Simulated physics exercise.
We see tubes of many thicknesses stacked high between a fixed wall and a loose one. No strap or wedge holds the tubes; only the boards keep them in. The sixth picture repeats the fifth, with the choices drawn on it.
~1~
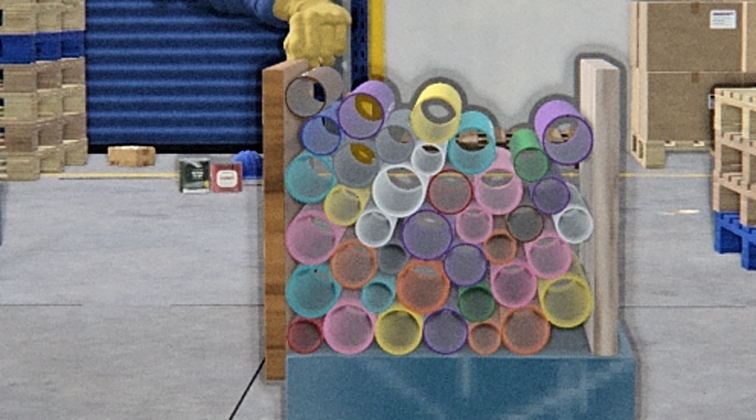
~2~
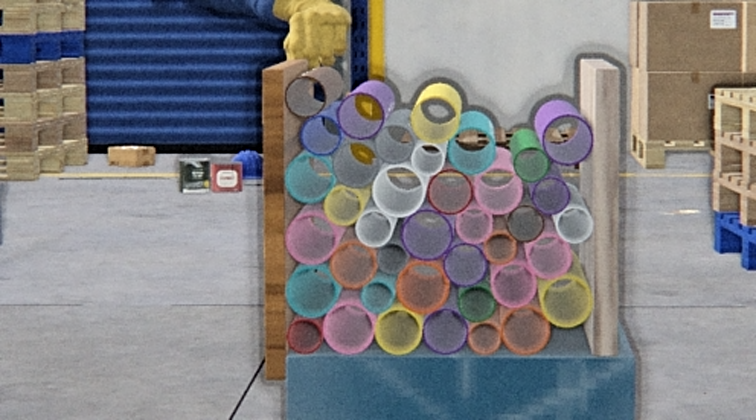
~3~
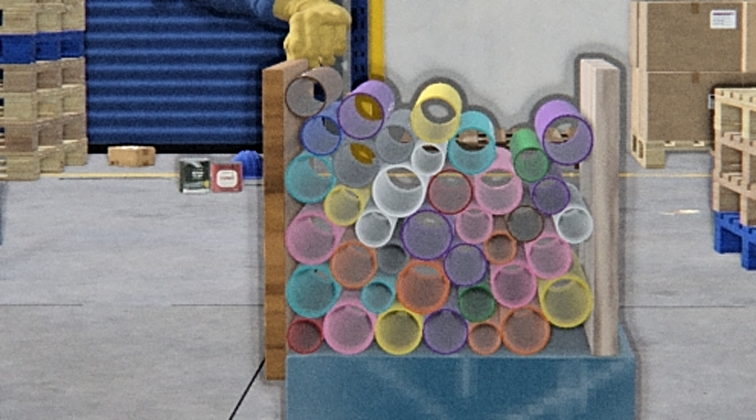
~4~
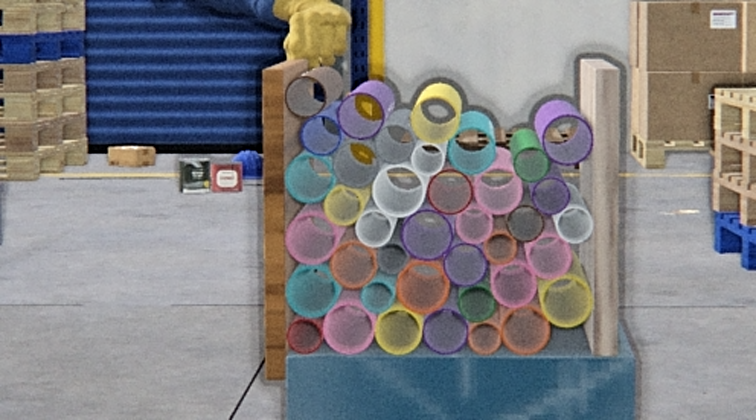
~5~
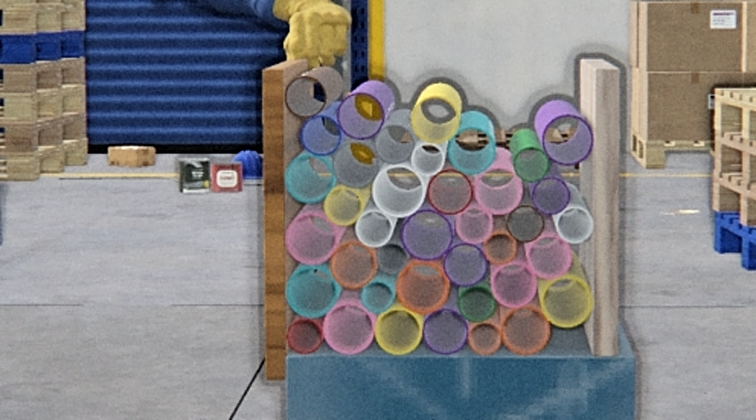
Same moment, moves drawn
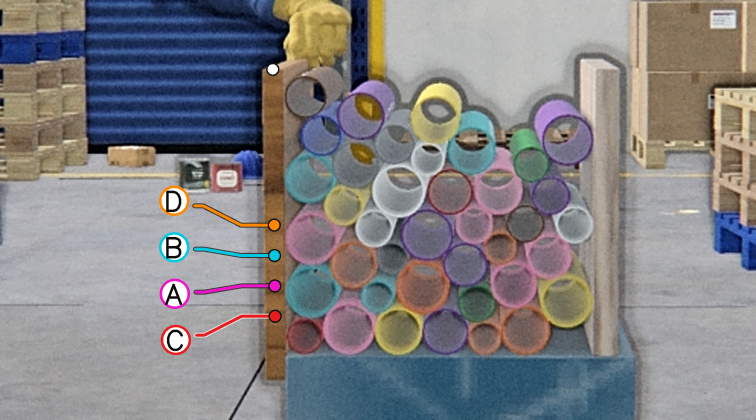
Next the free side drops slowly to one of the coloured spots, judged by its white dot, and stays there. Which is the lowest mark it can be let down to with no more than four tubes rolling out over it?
No lower than B.
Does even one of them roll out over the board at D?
At D: Yes.
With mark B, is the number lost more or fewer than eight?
It loses fewer than eight.
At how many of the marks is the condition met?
The number is two.
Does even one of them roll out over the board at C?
Yes.
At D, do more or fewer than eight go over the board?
It loses fewer than eight.
On the marked copy, A at (275, 286); B at (274, 255); C at (275, 316); D at (274, 225); the white dot at (273, 70).
Taking B. A third of the way, top of the board (285, 152).
Two thirds of the way, top of the board (286, 245).
When it is over, top of the board (286, 254), four out over the board.
As for the rest, A more than four out over the board; C more than four out over the board; D four out over the board.
